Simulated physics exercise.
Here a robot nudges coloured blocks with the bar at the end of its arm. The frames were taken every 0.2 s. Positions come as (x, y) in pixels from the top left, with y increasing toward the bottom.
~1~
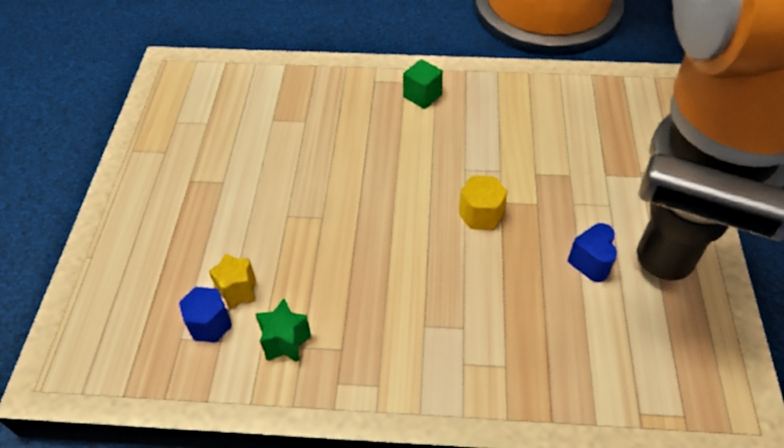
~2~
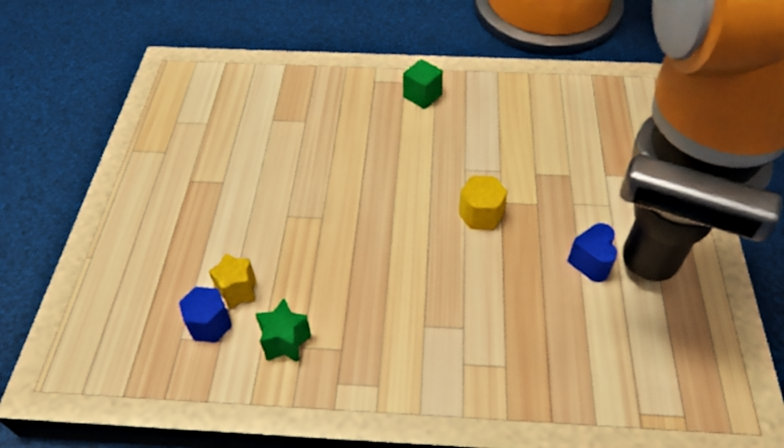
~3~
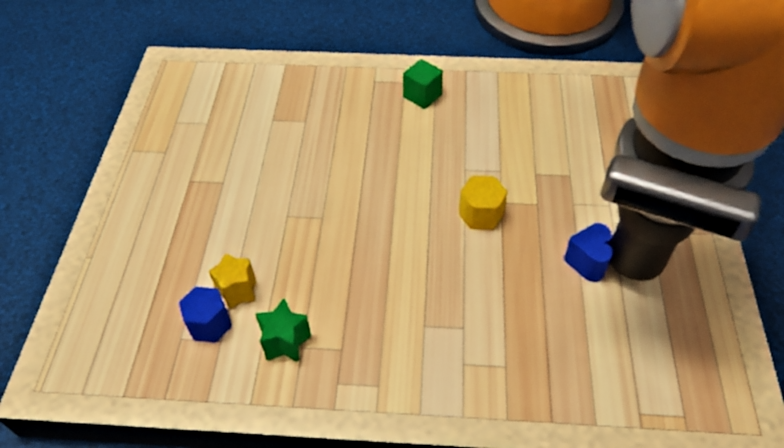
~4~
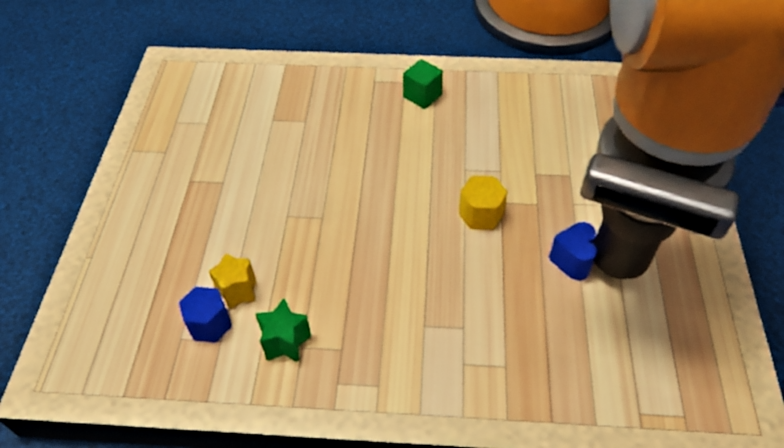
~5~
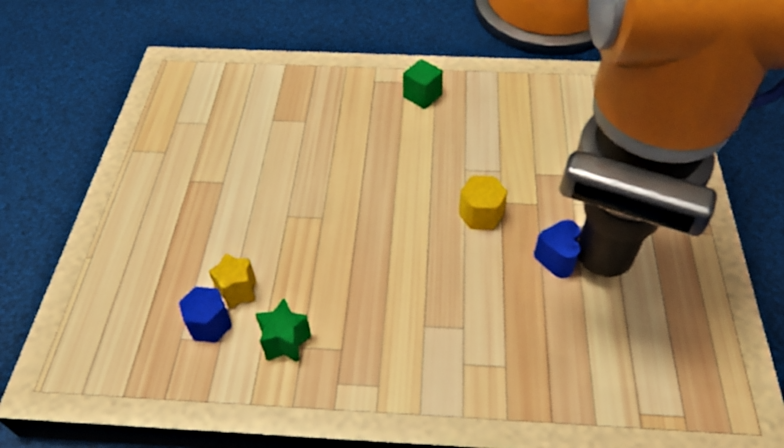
A robot arm moved left across a wooden board until it met a blue heart block, then pushed it left toward a yellow hexagon, while the other green, yellow and blue blocks stayed still.
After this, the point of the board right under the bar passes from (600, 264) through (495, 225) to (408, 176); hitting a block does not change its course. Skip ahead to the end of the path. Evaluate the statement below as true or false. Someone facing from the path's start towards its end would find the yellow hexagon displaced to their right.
The statement is correct.
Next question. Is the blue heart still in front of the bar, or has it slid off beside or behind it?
Slipped off.
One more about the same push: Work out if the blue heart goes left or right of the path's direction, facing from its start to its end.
It moves over to the left.
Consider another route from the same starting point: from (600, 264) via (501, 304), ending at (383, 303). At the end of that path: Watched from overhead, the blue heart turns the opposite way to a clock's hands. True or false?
The statement is incorrect.
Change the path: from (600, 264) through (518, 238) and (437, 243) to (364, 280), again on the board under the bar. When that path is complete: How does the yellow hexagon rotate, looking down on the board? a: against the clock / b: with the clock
Letter b.
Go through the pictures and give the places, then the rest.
Bar's lower end at (666, 257); yellow hexagon at (484, 191); blue heart at (599, 241), in the first picture.
Bar at (651, 257); blocks still, in the second picture.
Bar at (636, 257); blue heart at (595, 241), in the third picture.
Bar at (621, 256); blue heart at (579, 239), in the fourth picture.
Bar at (605, 253); yellow hexagon at (484, 191); blue heart at (563, 237), in the fifth picture.
On the path given first. One third of the way, bar at (529, 227); yellow hexagon at (474, 186), turned 25° clockwise; blue heart at (488, 218), turned 15° anticlockwise.
Two thirds of the way, bar at (463, 197); yellow hexagon at (430, 159), turned 80° clockwise; blue heart at (442, 215), turned 65° anticlockwise.
At the end, bar at (408, 164); yellow hexagon at (380, 126), turned 90° clockwise; blue heart at (441, 214), turned 65° anticlockwise.
